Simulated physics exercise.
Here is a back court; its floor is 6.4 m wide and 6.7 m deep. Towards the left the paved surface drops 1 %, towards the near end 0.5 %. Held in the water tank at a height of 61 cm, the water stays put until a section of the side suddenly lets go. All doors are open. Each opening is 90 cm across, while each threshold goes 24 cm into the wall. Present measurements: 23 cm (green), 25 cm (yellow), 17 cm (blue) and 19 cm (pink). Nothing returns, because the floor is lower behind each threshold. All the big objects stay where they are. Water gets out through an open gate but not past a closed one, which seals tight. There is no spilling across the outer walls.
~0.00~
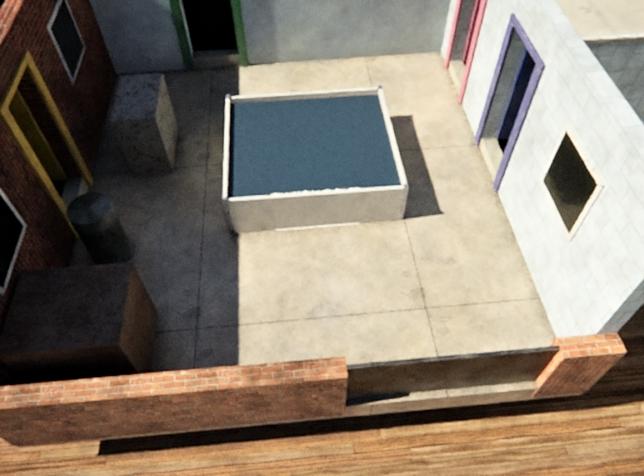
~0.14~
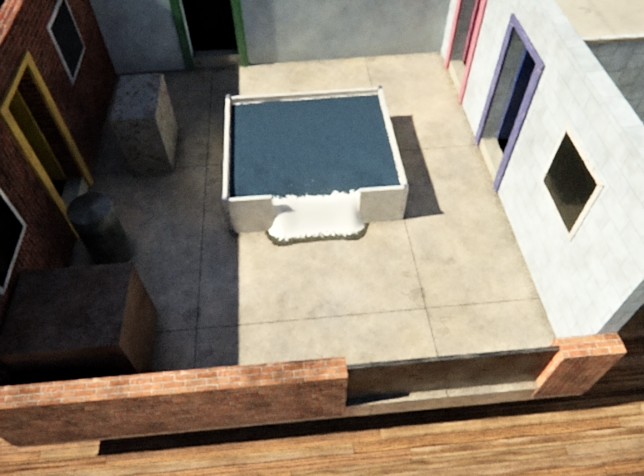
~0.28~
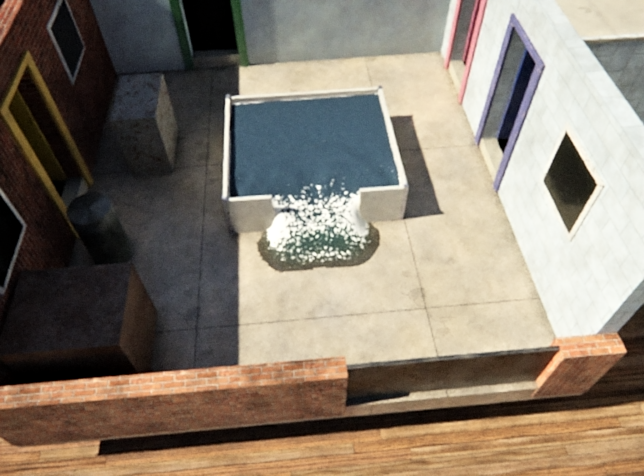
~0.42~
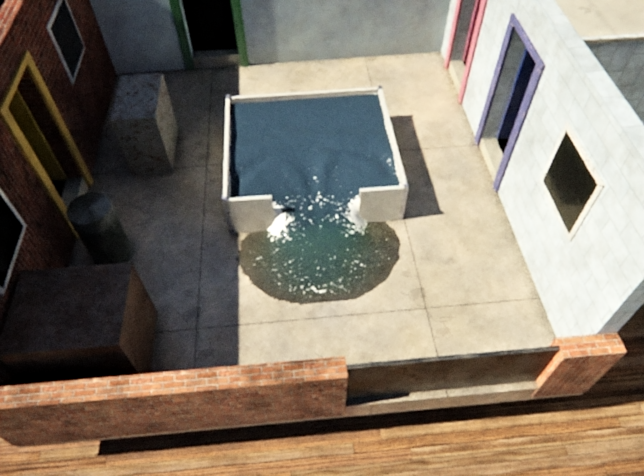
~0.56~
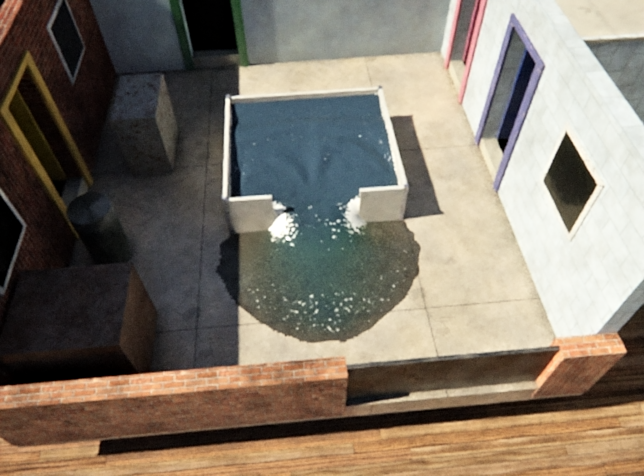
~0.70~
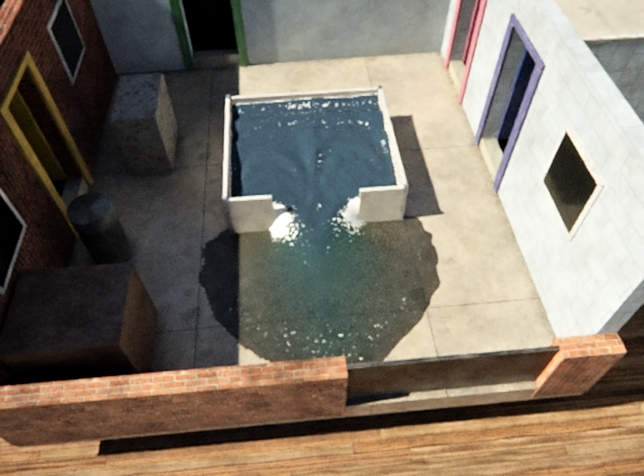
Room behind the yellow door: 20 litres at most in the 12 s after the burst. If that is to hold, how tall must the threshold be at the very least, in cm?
Close to 8 cm is just enough.
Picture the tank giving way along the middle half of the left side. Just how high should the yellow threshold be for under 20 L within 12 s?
About 32 cm.
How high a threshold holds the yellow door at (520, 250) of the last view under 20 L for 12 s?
7.5 cm.
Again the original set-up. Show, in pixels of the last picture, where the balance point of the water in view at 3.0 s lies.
Approximately (310, 243).
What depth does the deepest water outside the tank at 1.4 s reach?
Around 35 centimetres.
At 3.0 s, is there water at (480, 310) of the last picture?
At that moment it's submerged.
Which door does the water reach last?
Green.
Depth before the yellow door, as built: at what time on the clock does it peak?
It peaks around 12.0 s.
After 1.4 s water covers 25 % of the floor, deepest (35 cm) near (322, 233); it has not reached the yellow door.
After 3.0 s water covers 35 % of the floor, deepest (48 cm) near (49, 414); it has not reached the yellow door.
After 12.0 s water covers 100 % of the floor, deepest (16 cm) near (127, 74); 12 cm at the yellow door, 0 litres in over its 25 cm threshold.
At the yellow door as built, the water arrived by 3.3 s and peaked near 12 cm at 12.0 s.
With a threshold of 6.5 cm, 40 litres would have come in within the 12 s; with 10 cm, 4 litres. So under 20 litres takes about 8 cm.
